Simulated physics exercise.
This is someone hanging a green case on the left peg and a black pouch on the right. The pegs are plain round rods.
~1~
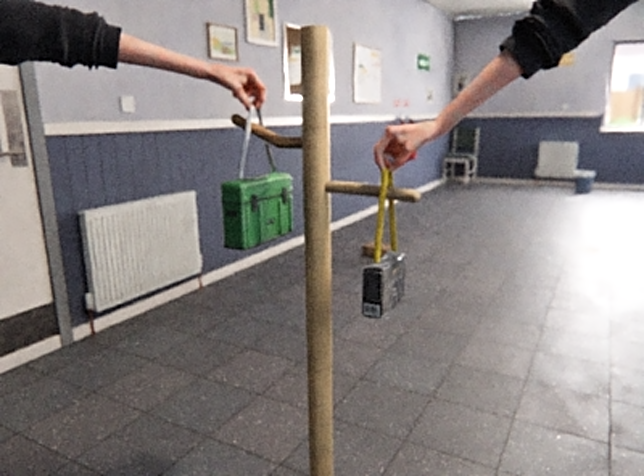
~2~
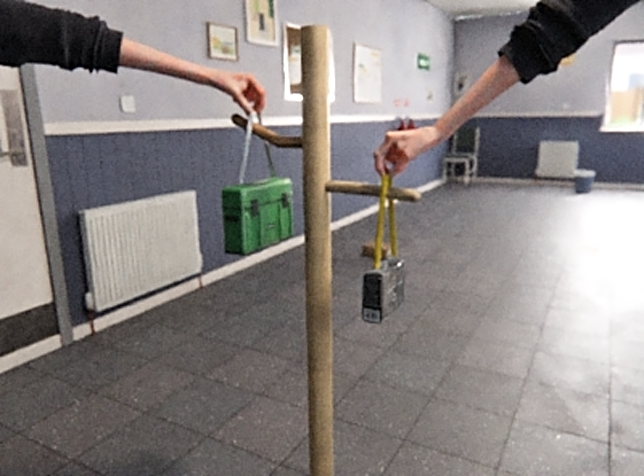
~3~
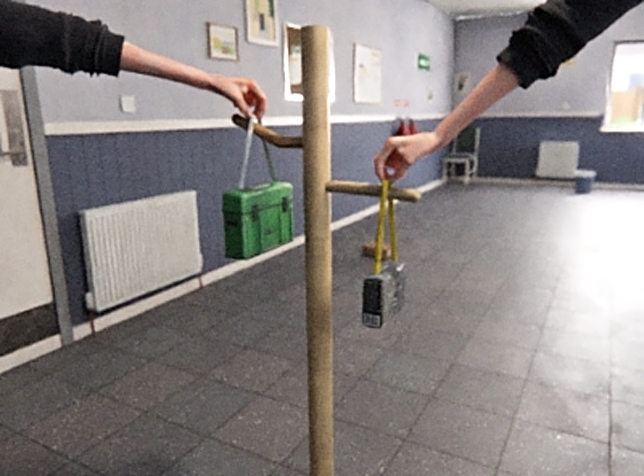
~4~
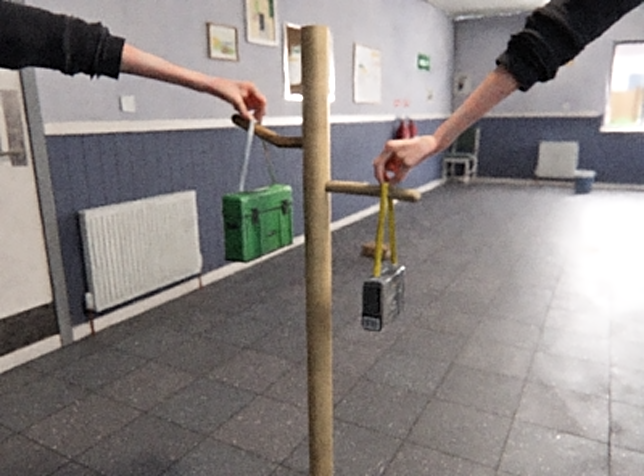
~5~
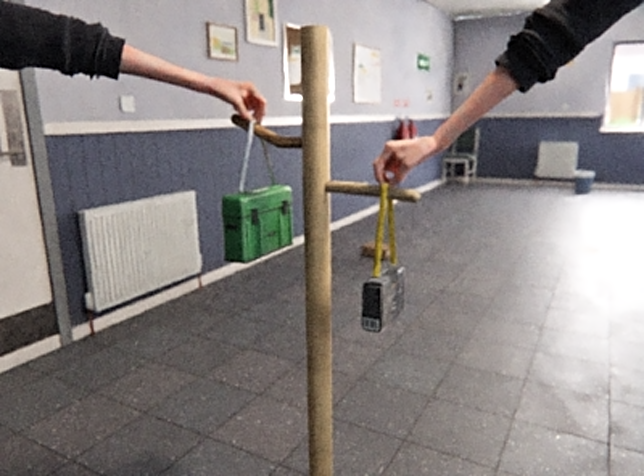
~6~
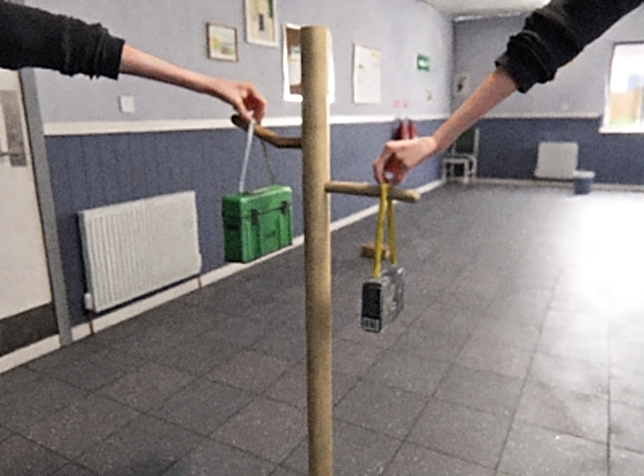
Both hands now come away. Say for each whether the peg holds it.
In the end the green case holds on; the black pouch remains on its peg.
Then, 0.34 s later than the last view, green case hanging from its loop near (262, 227); black pouch hanging from its loop near (384, 299).
Then, 0.88 s later than the last view, green case hanging from its loop near (272, 230); black pouch hanging from its loop near (385, 299).
Finally, green case hanging from its loop near (274, 232); black pouch hanging from its loop near (384, 300). The green case remains on its peg and the black pouch stays hanging.
